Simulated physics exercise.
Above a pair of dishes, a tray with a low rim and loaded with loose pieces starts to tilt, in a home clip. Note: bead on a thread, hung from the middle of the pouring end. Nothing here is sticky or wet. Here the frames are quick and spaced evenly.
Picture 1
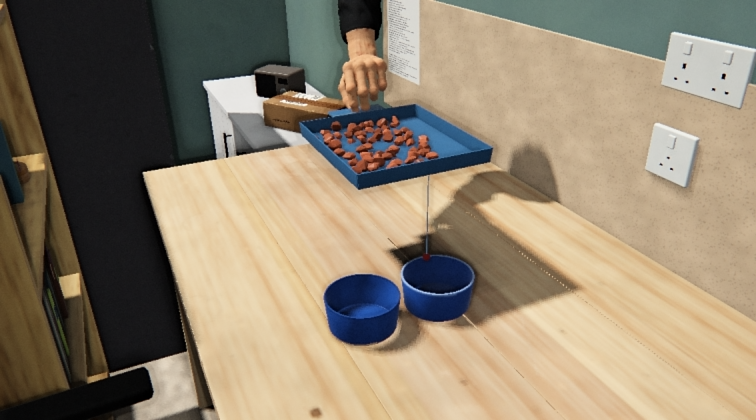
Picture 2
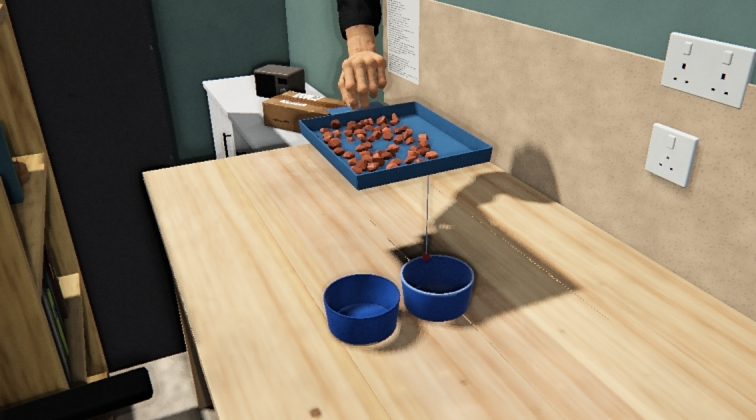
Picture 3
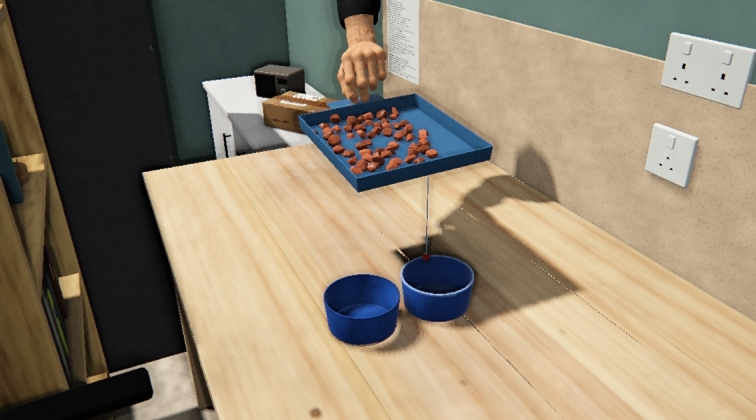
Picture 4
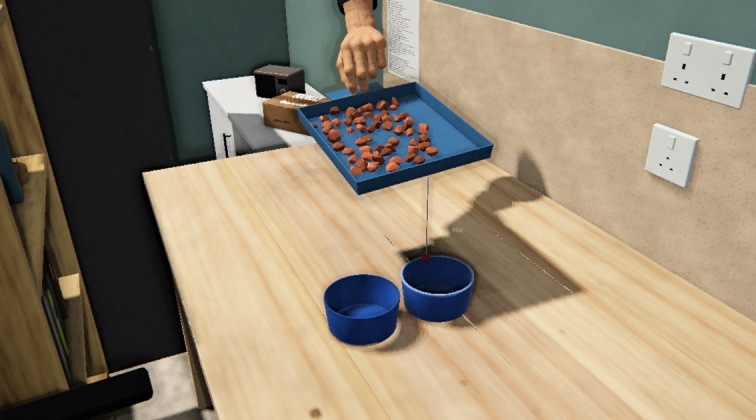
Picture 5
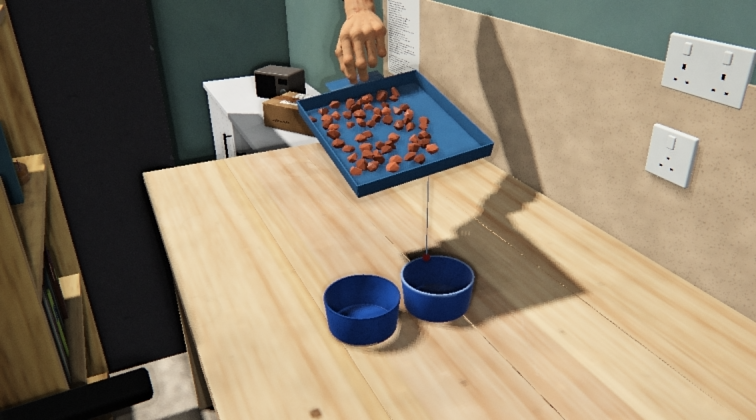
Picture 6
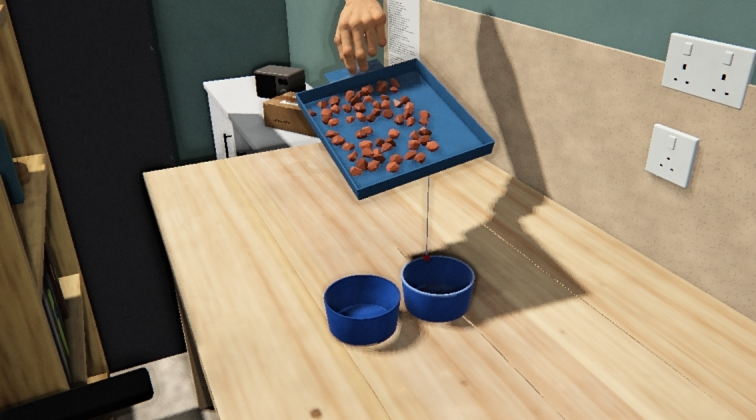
The footage shows a hand holding a shallow blue tray of reddish-brown chunks above two blue bowls on a wooden table, gradually raising its far side so the tray tilts toward the viewer while the bowls stay still.
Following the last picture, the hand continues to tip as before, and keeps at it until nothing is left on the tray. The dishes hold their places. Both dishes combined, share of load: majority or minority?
Majority.
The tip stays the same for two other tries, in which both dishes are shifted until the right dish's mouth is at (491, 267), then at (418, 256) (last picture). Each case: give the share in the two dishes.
It comes to near 20 per cent the first time and near 40 per cent the second time.
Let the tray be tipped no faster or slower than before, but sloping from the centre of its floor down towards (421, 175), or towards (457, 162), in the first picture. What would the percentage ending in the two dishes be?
Roughly 50 percent, then 10 percent.
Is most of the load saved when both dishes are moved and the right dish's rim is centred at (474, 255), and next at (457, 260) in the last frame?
Taking the tries in order: A minor share, followed by a major share.
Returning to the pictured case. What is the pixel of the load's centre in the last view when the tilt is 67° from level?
The load's middle is around (373, 172).
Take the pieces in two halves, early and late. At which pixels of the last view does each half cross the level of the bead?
Early-half point (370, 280); late-half point (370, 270).
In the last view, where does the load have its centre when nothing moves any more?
About (365, 316).
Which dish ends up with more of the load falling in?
It's the left side.
Soon, tray tipped steeply; nearly all on the tray; a small part in the air.
A while on, tray tipped past a quarter turn; about a quarter on the tray; about two thirds in the left dish; a small part outside both; a small part in the air.
Towards the end, tray tipped past a quarter turn; most in the left dish; a stray few in the right dish; a small part outside both.
Finally, tray tipped past a quarter turn; most in the left dish; a stray few in the right dish; a small part outside both.
